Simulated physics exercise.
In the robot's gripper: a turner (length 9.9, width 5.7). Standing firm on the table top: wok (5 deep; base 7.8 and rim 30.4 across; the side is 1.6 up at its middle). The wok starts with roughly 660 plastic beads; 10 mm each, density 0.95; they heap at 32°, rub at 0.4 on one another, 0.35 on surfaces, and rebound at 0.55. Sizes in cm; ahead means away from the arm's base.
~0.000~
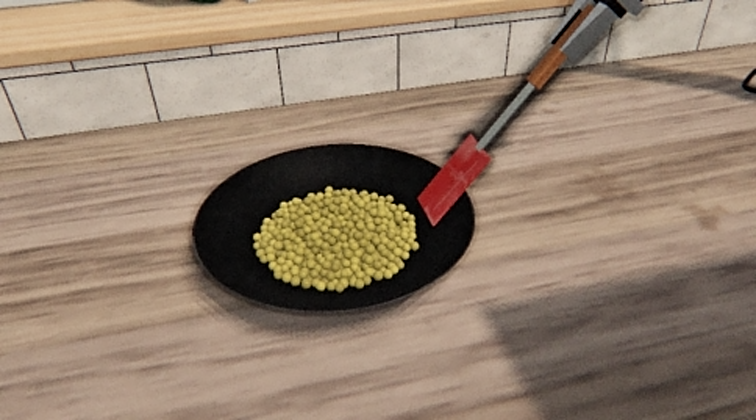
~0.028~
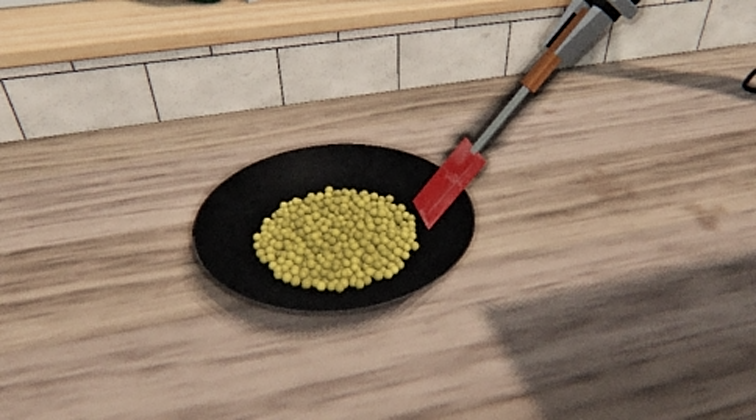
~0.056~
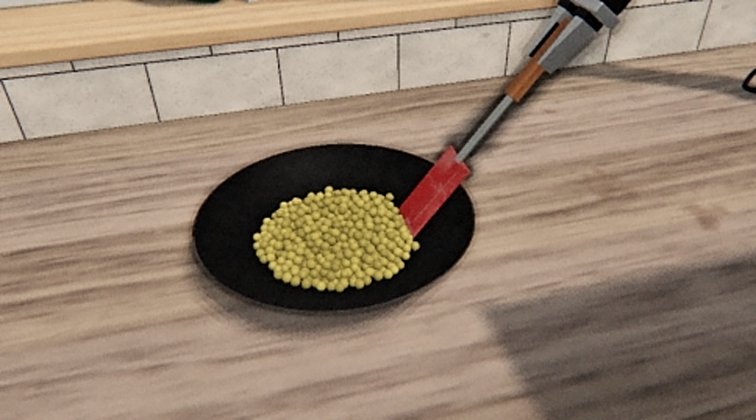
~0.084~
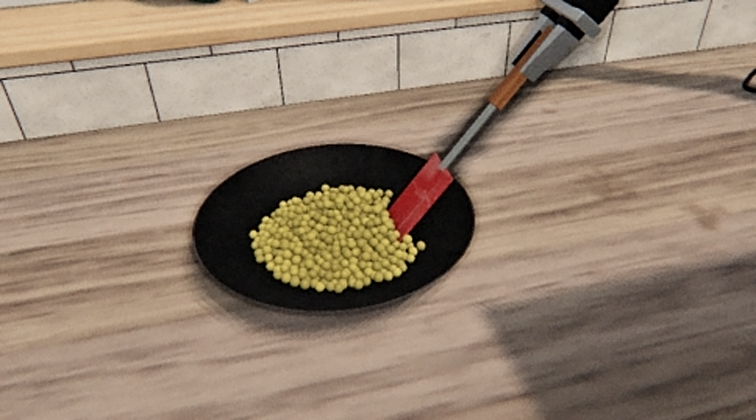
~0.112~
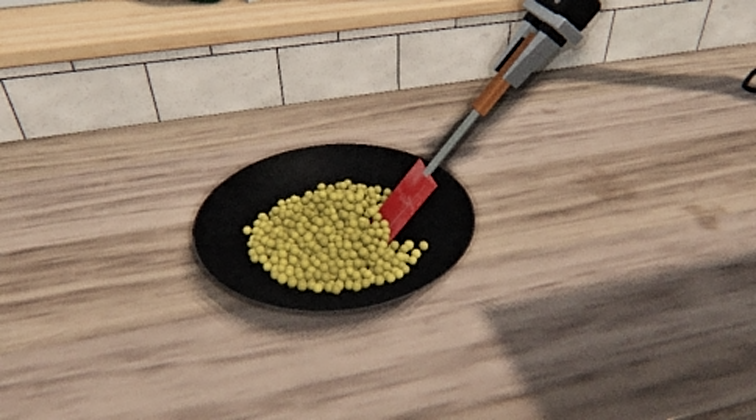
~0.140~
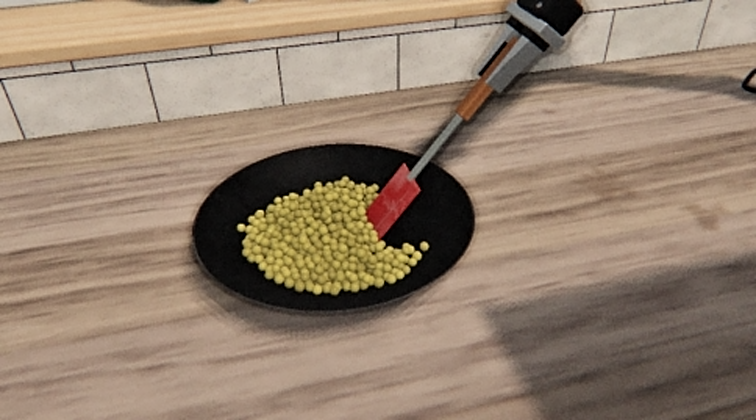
Robot arm pushing a red turner leftward through a heap of yellow-green beads in a black wok on a wooden table top.
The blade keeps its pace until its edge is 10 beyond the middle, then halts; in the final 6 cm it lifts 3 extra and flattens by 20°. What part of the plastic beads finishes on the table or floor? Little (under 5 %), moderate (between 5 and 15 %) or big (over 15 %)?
On the table or floor the share is moderate, between 5 and 15 %.
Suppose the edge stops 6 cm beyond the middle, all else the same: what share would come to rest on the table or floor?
Then about 0 per cent.
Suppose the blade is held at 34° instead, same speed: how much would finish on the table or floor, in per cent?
In that case some 10 per cent.
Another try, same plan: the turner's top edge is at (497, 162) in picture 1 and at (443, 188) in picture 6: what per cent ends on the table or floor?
Some 5 per cent.
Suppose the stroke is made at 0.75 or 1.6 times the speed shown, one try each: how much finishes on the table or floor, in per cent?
About 5 and 20 per cent.
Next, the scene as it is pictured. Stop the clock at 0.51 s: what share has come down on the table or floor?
Some 8 per cent.
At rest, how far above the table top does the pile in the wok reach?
About 5.5 cm.
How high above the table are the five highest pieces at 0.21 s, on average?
About 5 cm.
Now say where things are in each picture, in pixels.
The first picture shows turner top edge at (481, 146), sloping 51°; upper third of the load around (337, 229), from x 255 to 415, top at y 190; 662 in the wok.
The second picture shows turner top edge at (475, 149), sloping 51°; upper third of the load around (338, 229), from x 255 to 415, top at y 190.
The third picture shows turner top edge at (460, 158), sloping 51°; upper third of the load around (339, 229), from x 255 to 415, top at y 190.
The fourth picture shows turner top edge at (444, 166), sloping 51°; upper third of the load around (339, 230), from x 255 to 420, top at y 190.
The fifth picture shows turner top edge at (428, 172), sloping 51°; upper third of the load around (332, 231), from x 245 to 425, top at y 185.
The sixth picture shows turner top edge at (412, 176), sloping 51°; upper third of the load around (322, 233), from x 240 to 425, top at y 180; 662 in the wok.
By 0.21 s, sloping 51°, highest piece 5 above the table; 662 in the wok.
By 0.28 s, sloping 43°, highest piece 6 above the table; 662 in the wok.
By 0.51 s, sloping 31°, highest piece 6 above the table; 607 in the wok, 51 on the table or floor, 4 on the blade or in flight.
By 1.56 s, sloping 31°, highest piece 5 above the table; 606 in the wok, 56 on the table or floor.
Final count, 606 in the wok, 56 on the table or floor. That is 8 % on the table or floor.
